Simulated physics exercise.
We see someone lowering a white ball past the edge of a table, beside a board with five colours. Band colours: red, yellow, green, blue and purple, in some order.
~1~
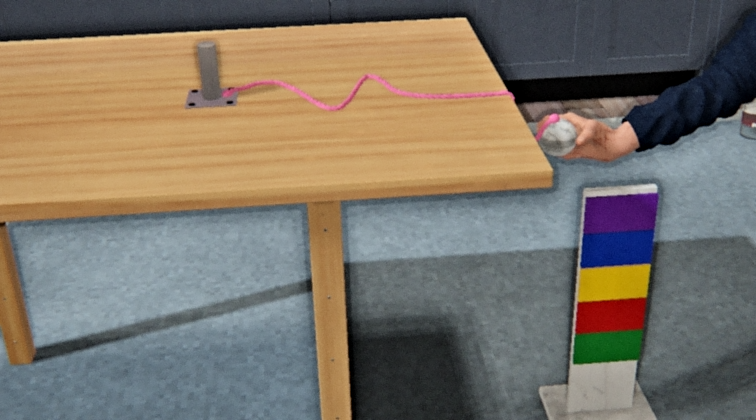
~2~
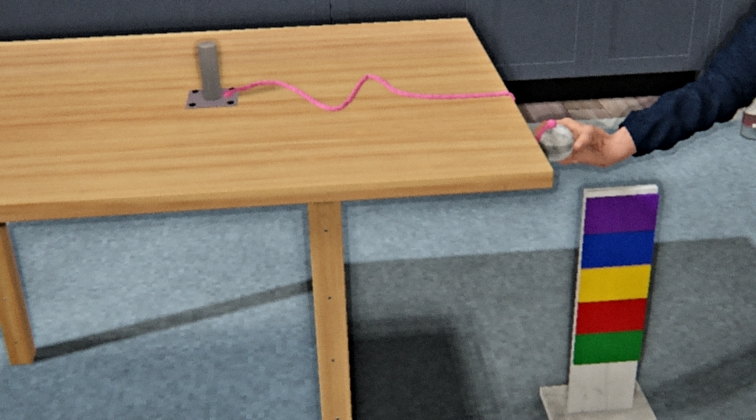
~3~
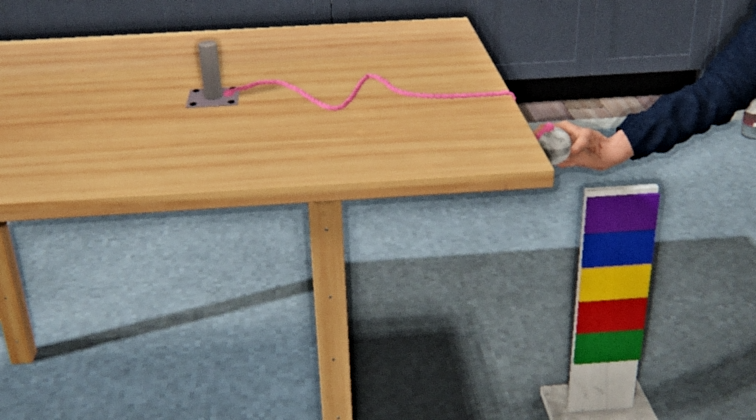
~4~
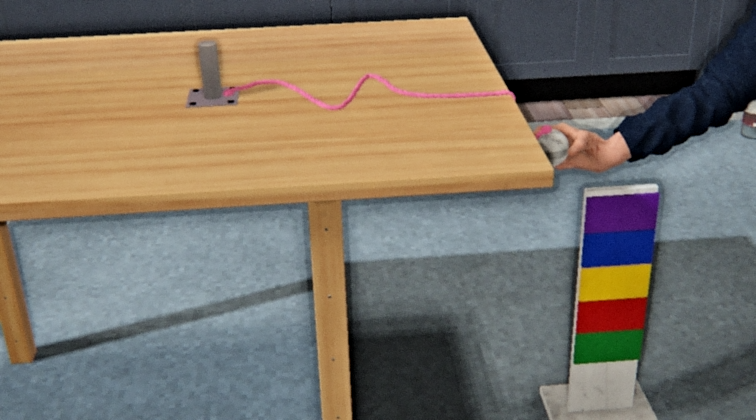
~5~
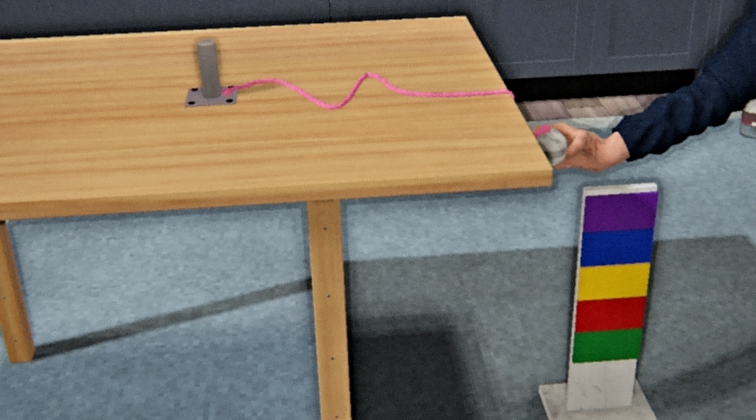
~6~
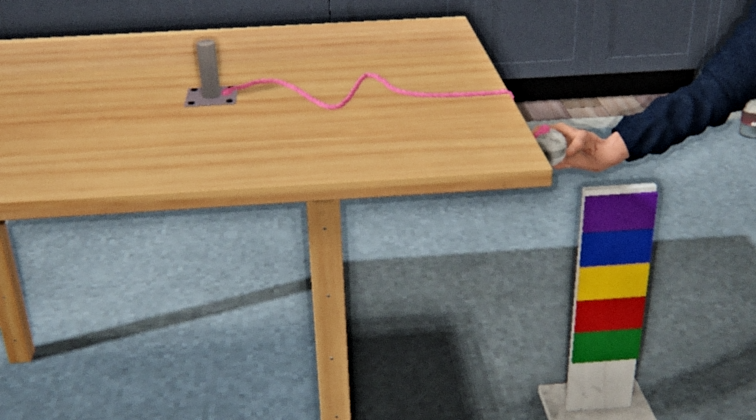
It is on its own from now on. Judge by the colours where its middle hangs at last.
Level with red.
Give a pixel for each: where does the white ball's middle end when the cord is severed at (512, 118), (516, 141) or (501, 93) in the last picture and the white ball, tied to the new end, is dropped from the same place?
The three tries give approximately (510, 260), (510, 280) and (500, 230).
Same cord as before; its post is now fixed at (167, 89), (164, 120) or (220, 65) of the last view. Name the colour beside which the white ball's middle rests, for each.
For the first it is yellow, for the second yellow, for the third red.
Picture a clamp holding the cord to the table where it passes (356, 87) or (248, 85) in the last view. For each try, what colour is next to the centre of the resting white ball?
Note: Try 1 blue; try 2 red.
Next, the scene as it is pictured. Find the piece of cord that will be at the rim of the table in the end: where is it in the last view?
Go for the one at (379, 79).
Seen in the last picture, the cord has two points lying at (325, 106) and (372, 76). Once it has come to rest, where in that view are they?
(379, 89) and (492, 85), roughly.
Soon after, ball near (463, 313); level with red.
After that, ball near (519, 321); level with red.
In the end, ball near (492, 322); level with red. The red one.
